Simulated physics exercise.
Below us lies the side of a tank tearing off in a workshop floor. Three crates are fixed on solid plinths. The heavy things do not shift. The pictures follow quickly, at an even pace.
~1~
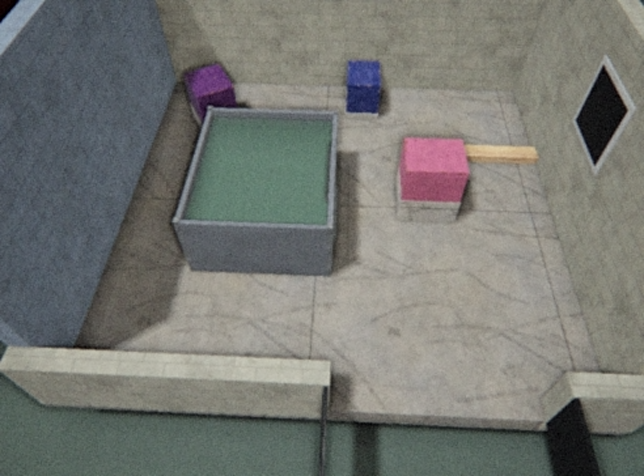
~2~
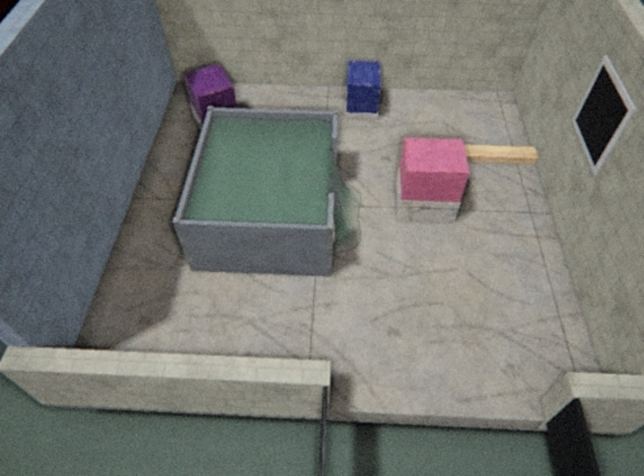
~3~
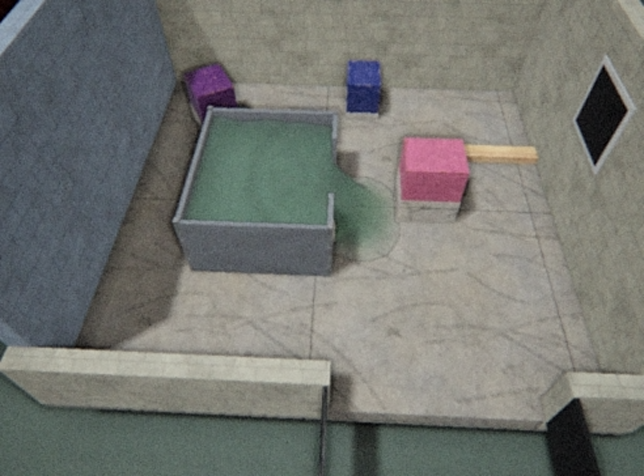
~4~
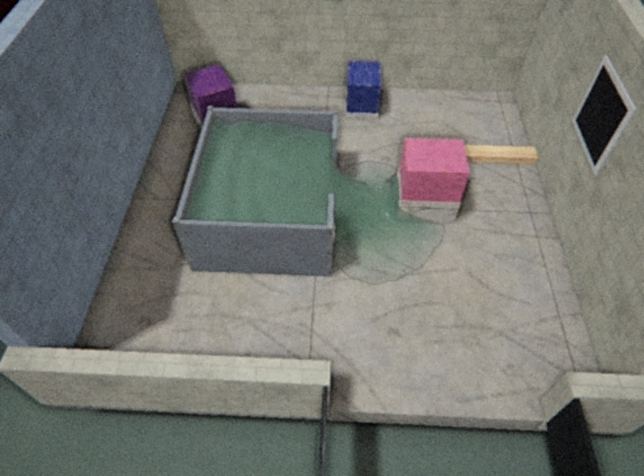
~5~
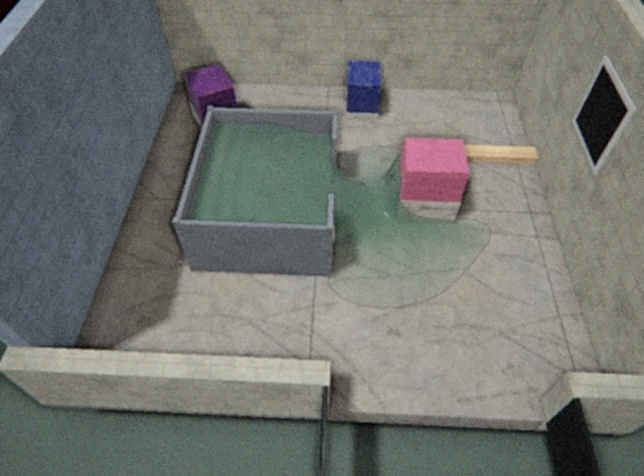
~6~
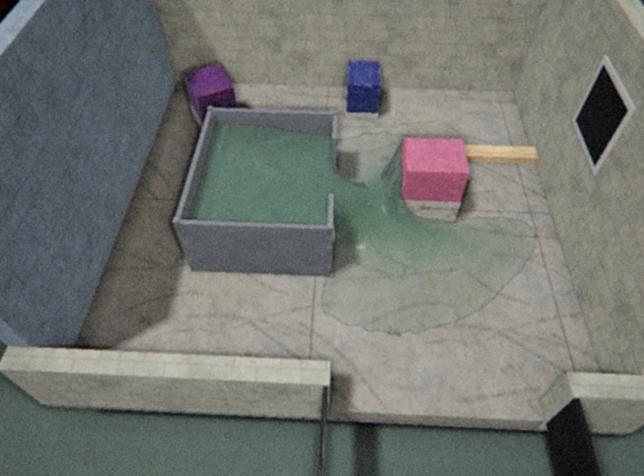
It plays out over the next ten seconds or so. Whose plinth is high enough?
One by one: The purple crate keeps dry; the pink crate is soaked; the blue crate is soaked.
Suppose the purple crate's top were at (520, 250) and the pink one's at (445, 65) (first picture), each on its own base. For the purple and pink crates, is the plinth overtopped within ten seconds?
Then: Purple crate is topped, pink crate is spared.
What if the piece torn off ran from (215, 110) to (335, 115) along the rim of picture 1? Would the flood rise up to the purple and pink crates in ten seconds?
One by one: Purple crate is topped; pink crate remains dry.
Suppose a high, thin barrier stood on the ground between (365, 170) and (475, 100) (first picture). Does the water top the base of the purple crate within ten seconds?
Purple escapes it.
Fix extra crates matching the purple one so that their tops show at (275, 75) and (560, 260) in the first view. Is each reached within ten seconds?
As listed: Remains dry, takes water.
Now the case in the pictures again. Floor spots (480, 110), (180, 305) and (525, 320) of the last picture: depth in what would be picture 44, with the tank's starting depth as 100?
Roughly 10, 0 and 14 per cent, in turn.
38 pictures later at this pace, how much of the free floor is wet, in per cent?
I make it 80 per cent.
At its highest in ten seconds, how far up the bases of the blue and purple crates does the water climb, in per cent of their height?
About 260 and 50 per cent.
A moment on, water covers 45 % of the floor; the purple crate not reached, the pink crate water round its plinth, the blue crate water round its plinth.
Next, water covers 55 % of the floor; the purple crate not reached, the pink crate water round its plinth, the blue crate water round its plinth.
Then, water covers 65 % of the floor; the purple crate water round its plinth, the pink crate water round its plinth, the blue crate water round its plinth.
Later, water covers 80 % of the floor; the purple crate water round its plinth, the pink crate water round its plinth, the blue crate water round its plinth.
In the end, water covers 90 % of the floor; the purple crate stayed above the water, the pink crate was topped, the blue crate was topped.
